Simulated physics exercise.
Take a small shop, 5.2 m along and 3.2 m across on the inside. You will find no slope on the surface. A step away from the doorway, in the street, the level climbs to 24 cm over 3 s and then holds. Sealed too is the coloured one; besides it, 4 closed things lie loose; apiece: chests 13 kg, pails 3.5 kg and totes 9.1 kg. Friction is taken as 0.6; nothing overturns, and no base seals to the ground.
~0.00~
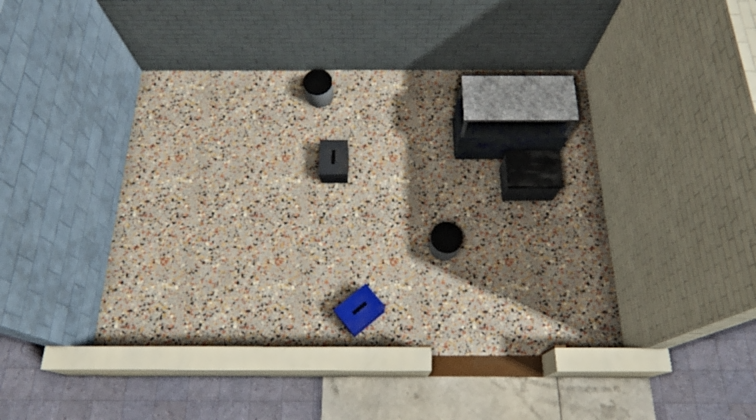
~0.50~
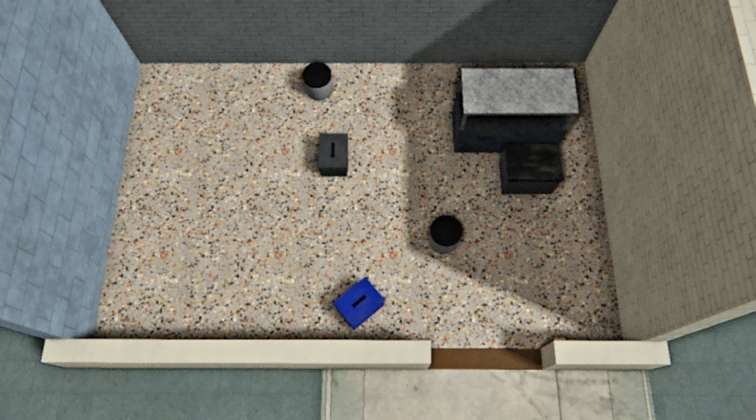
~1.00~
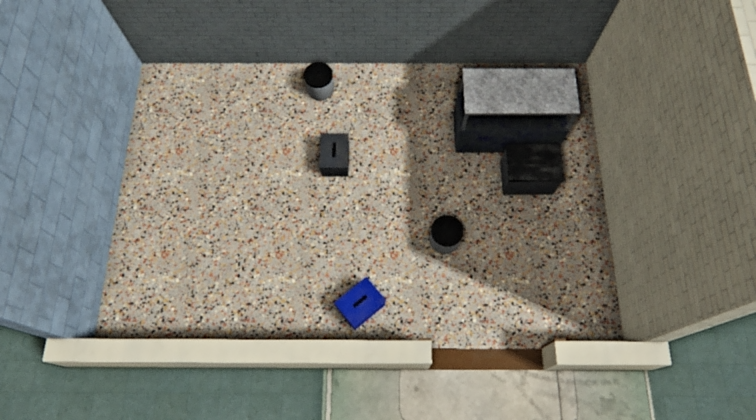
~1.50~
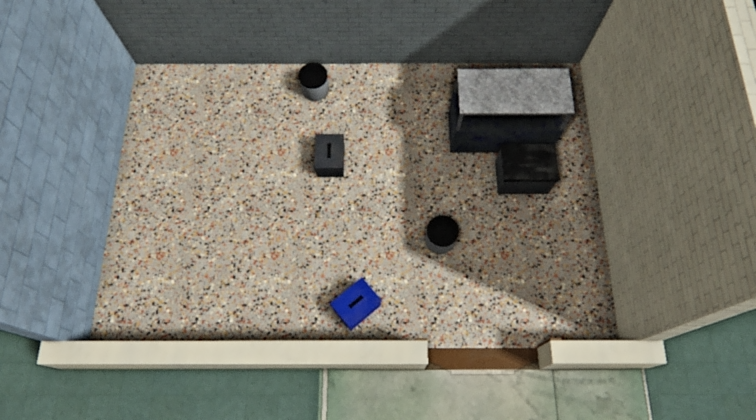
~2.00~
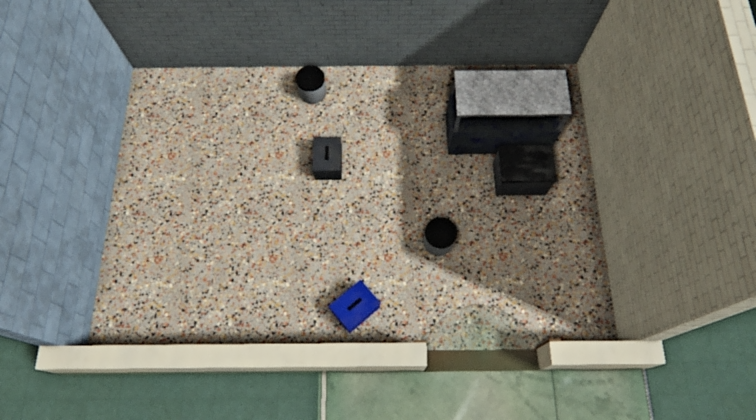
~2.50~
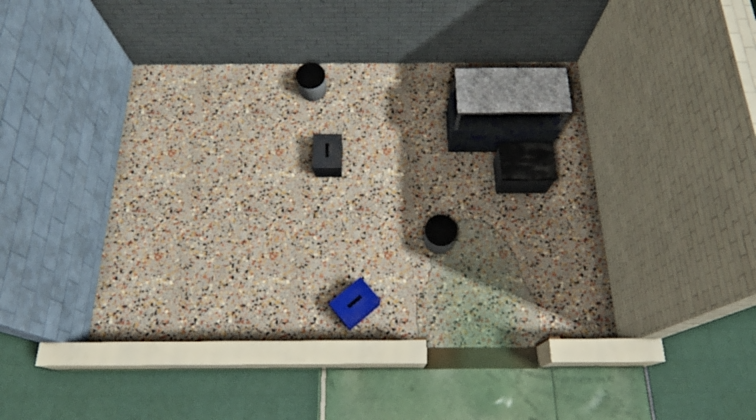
At first the ground outside a small walled room is greyish purple, with a blue tote, a dark tote and two pails standing inside. Greenish water then covers the street, deepening in colour, and finally spreads through the doorway across the speckled floor towards the nearer pail, while the objects stay put.
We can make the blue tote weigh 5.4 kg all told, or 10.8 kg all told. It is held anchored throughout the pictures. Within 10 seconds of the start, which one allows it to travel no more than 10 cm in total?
I would say the lighter mass suffices.
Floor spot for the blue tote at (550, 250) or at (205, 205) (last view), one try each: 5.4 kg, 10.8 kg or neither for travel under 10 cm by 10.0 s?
At the first spot nothing offered works, at the second the heavier mass is required.
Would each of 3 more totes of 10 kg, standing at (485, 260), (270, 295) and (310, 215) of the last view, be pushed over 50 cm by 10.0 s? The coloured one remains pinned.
In turn: Past it, under, less.
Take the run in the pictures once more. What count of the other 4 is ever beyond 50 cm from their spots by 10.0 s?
It works out to 3.
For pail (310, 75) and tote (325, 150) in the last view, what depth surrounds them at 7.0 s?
First about 7 cm, second about 5 cm.
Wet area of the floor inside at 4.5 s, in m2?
Somewhere about 8.5 m2, give or take.
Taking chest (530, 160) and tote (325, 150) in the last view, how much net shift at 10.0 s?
50 cm and 140 cm respectively.
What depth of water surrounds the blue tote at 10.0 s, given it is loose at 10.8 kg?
1 cm, roughly.
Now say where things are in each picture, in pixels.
The blue tote at (360, 308) rests on the ground; water covers 0.0 m2; 0 of 5 have shifted, in the first picture.
The blue tote at (359, 301) rests on the ground; water covers 0.0 m2; 0 of 5 have shifted, in the second picture.
The blue tote at (360, 301), on the bottom; water covers 0.0 m2; 0 of 5 have shifted, in the third picture.
The blue tote at (356, 302) rests on the ground; water covers 0.0 m2; 0 of 5 have shifted, in the fourth picture.
The blue tote at (355, 304) rests on the ground; 0.3 m2 under water; 0 of 5 have shifted, in the fifth picture.
The blue tote at (355, 302), on the bottom; 1.1 m2 under water; 0 of 5 have shifted, in the sixth picture.
After 3.5 s the blue tote would be 0 cm from its start with 5.4 kg and 0 cm from its start with 10.8 kg; 0 cm of water round it then.
After 4.5 s the blue tote would be 0 cm from its start with 5.4 kg and 0 cm from its start with 10.8 kg; 1 cm of water round it then.
After 7.0 s the blue tote would be 0 cm from its start with 5.4 kg and 0 cm from its start with 10.8 kg; 1 cm of water round it then.
After 10.0 s the blue tote would be 0 cm from its start with 5.4 kg and 0 cm from its start with 10.8 kg; 1 cm of water round it then.
